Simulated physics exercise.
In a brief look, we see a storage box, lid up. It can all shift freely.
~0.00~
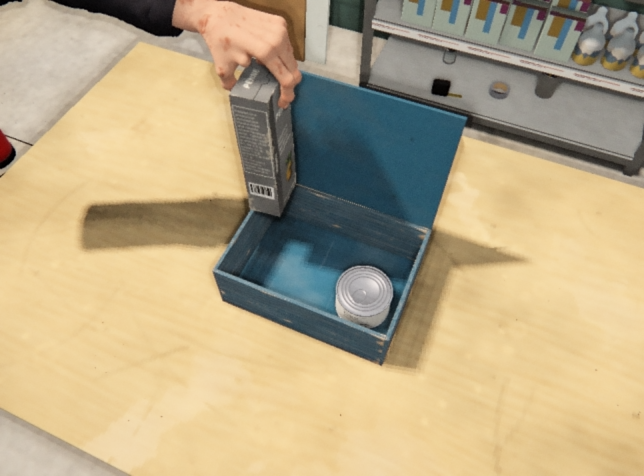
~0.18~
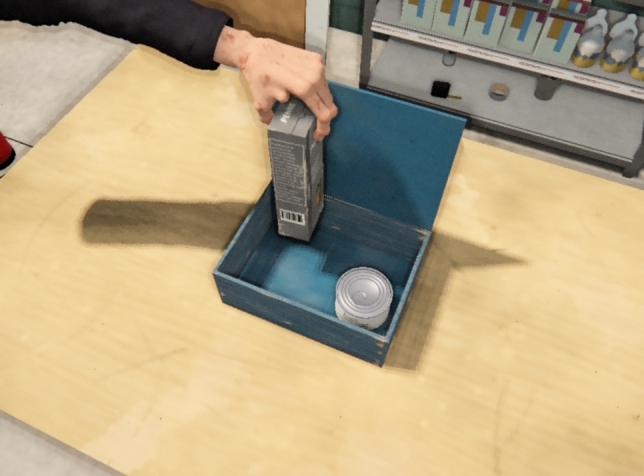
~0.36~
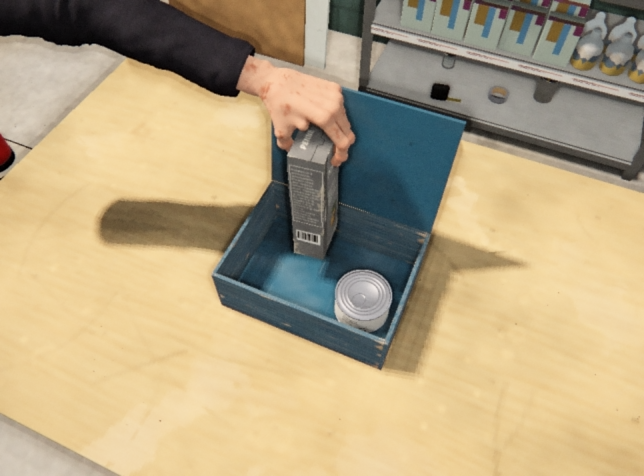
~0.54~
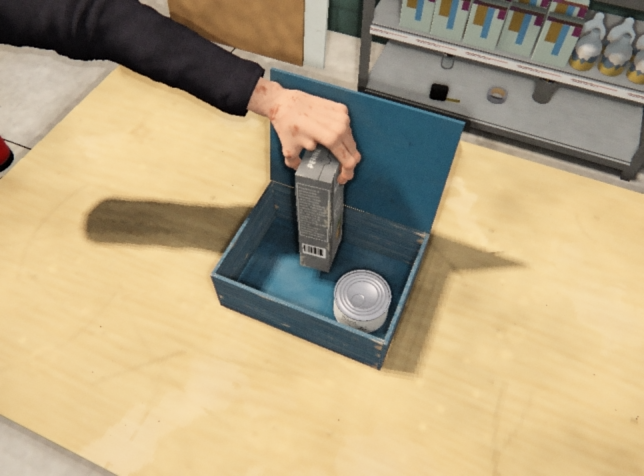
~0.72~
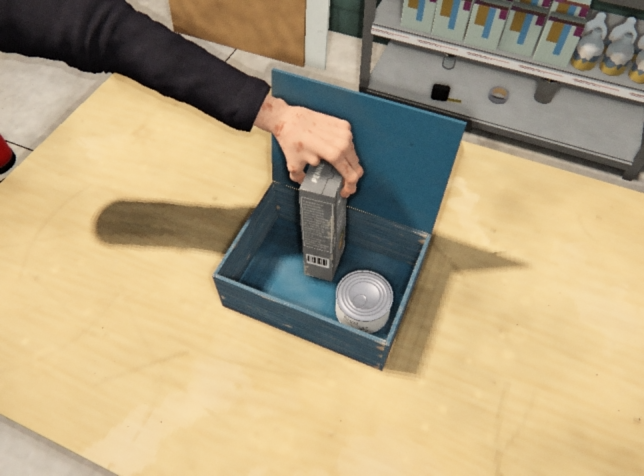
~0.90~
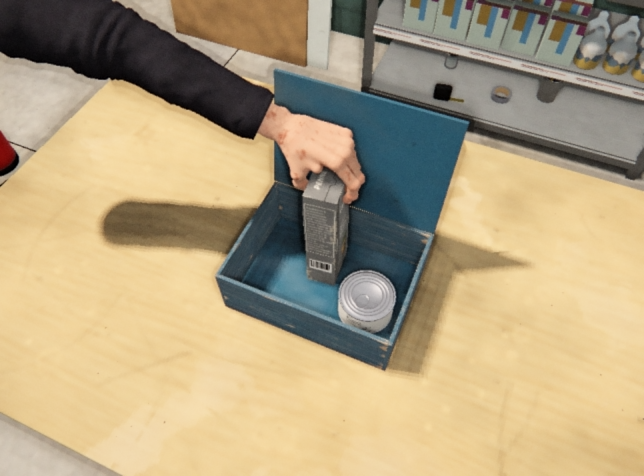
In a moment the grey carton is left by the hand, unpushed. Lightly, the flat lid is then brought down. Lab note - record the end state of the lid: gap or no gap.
So the lid is still up at the end.
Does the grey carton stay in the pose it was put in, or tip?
Result: The grey carton leans over.
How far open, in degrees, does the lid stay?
Roughly 25 degrees above the rim.
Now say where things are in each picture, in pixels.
In the first picture, on its way; grey carton (267, 145); white tub (363, 298).
In the second picture, on its way; grey carton (299, 173); white tub (363, 299).
In the third picture, on its way; grey carton (315, 195); white tub (362, 302).
In the fourth picture, on its way; grey carton (321, 211); white tub (361, 302).
In the fifth picture, on its way; grey carton (325, 222); white tub (363, 303).
In the sixth picture, put in, still held; grey carton (327, 228); white tub (366, 302).
Around 2.10 s, lid starting down.
Around 2.80 s, lid 58° above the rim; grey carton rocked 16° from its first pose near (321, 242).
Around 3.00 s, lid 40° above the rim; grey carton rocked 34° from its first pose near (313, 264).
Around 4.10 s, lid 24° above the rim; grey carton rocked 52° from its first pose near (320, 277).
Finally (6.5 s), lid 24° above the rim; down or leaning hard in the box, grey carton; white tub still in place. Final places as the last picture's camera would see them, grey carton near (320, 277).
